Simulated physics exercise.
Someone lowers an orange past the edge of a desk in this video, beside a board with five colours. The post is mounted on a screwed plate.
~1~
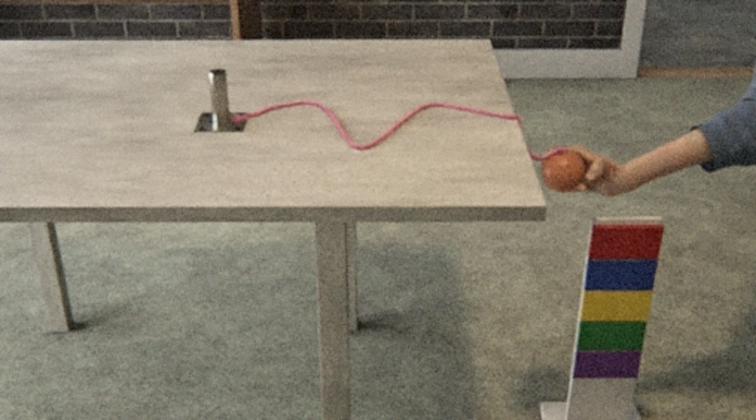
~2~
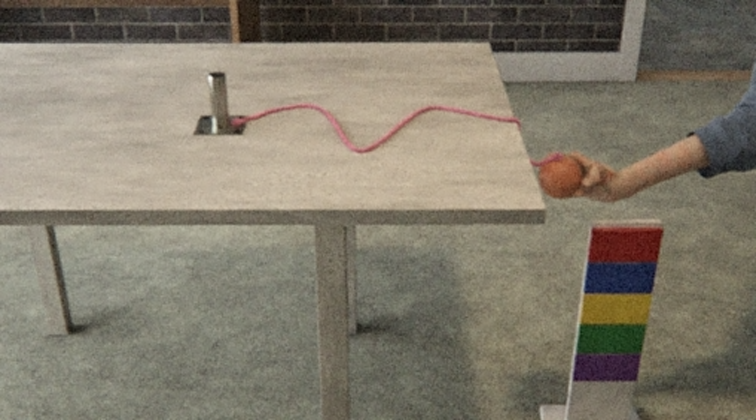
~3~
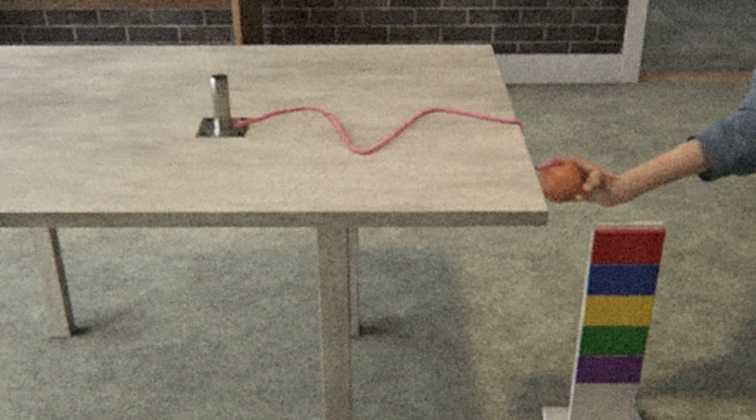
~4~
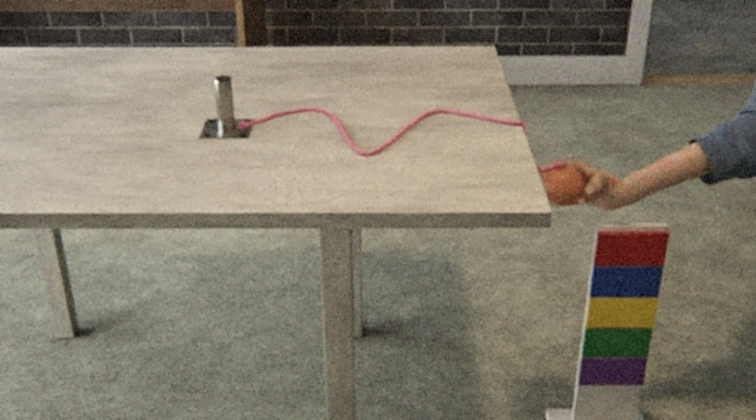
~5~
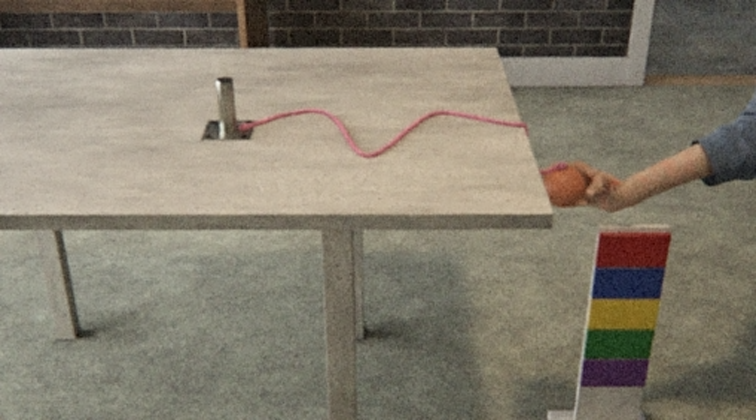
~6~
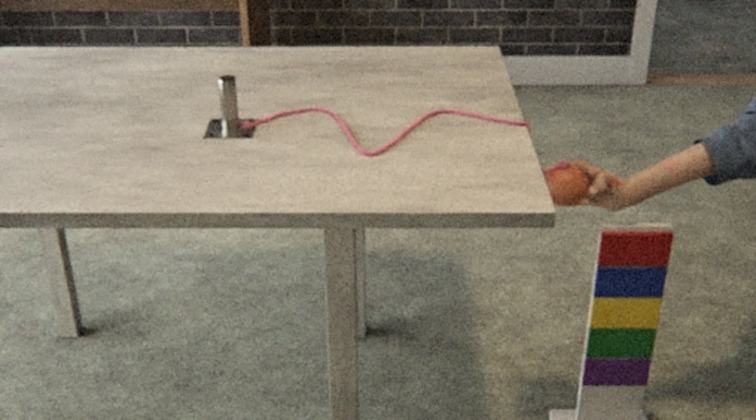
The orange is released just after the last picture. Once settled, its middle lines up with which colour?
It lines up with the green band.
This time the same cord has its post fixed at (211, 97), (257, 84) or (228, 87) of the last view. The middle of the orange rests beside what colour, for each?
First try: Yellow; second try: Green; third try: Yellow.
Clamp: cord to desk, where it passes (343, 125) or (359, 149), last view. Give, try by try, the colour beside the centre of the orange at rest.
In order: Yellow; blue.
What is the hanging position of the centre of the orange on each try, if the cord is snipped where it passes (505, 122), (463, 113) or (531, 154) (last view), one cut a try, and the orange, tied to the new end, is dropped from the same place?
Cut 1: About (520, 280). Cut 2: About (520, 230). Cut 3: About (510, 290).
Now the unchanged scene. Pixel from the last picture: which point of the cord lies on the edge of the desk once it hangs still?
It sits at about (409, 129).
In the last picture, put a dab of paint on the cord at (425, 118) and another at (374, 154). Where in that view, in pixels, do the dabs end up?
They end up around (523, 156) and around (463, 121).
Early on, orange near (551, 310); level with yellow.
Midway, orange near (497, 341); level with green.
Near the end, orange near (512, 323); level with green.
Finally, orange near (507, 328); level with green. The green one.
